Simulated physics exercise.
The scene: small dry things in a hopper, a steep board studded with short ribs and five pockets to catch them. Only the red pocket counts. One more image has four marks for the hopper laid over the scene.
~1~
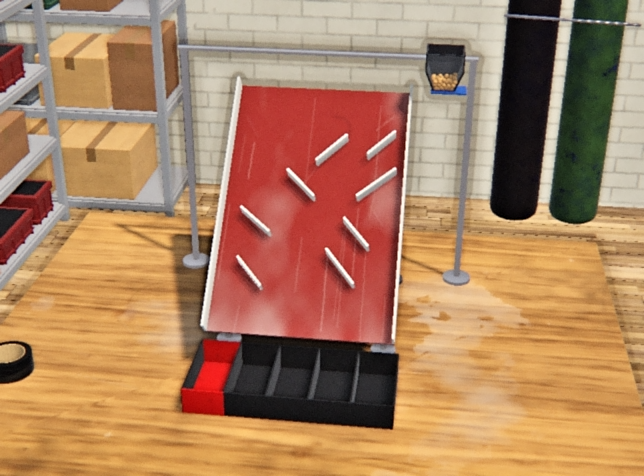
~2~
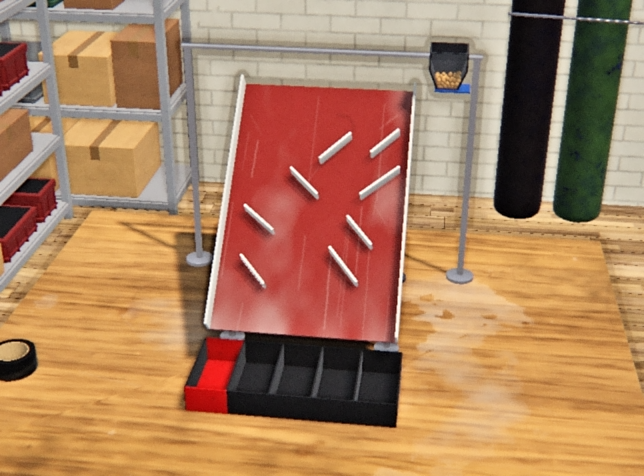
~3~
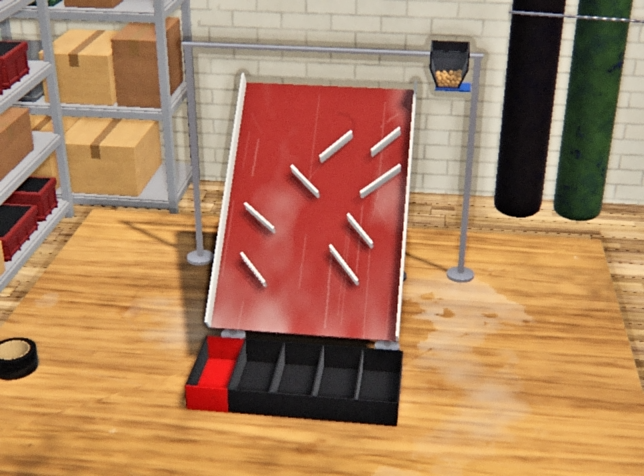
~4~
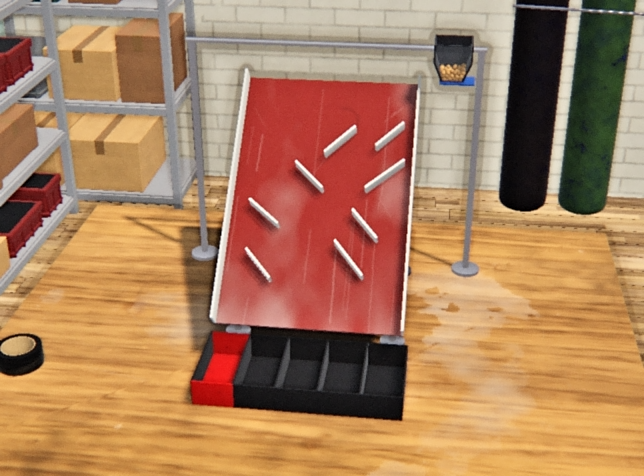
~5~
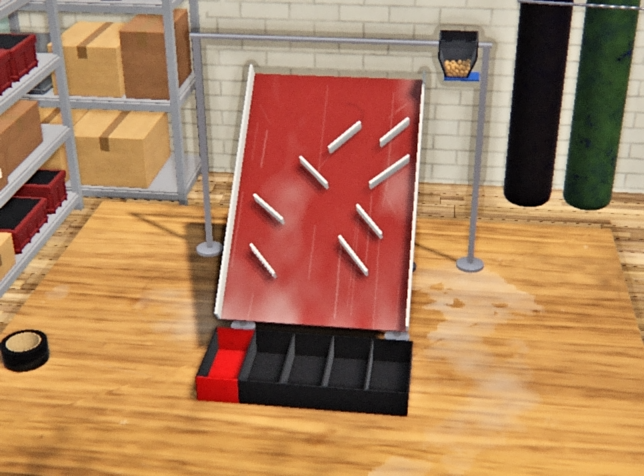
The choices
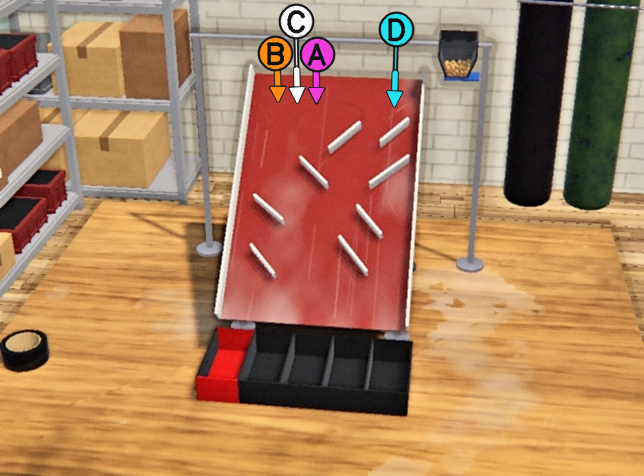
A tilted red board with white ribs stands still above five pockets as the view shifts slightly.
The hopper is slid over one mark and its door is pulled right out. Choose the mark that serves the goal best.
B is best.
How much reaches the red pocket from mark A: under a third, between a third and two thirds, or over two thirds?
Mark A gives under a third.
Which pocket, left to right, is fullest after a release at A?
The fifth from the left.
On the marked copy, mark A meets the board at (316, 97); mark B meets the board at (278, 96); mark C meets the board at (297, 97); mark D meets the board at (394, 101).
If A is chosen, only a few in the red pocket, all but a few in other pockets, a small share outside the box.
If B is chosen, close to a third in the red pocket, close to half in other pockets, a small share outside the box.
If C is chosen, a small share in the red pocket, the bulk in other pockets, a small share outside the box.
If D is chosen, only a few in the red pocket, all but a few in other pockets, a small share outside the box.
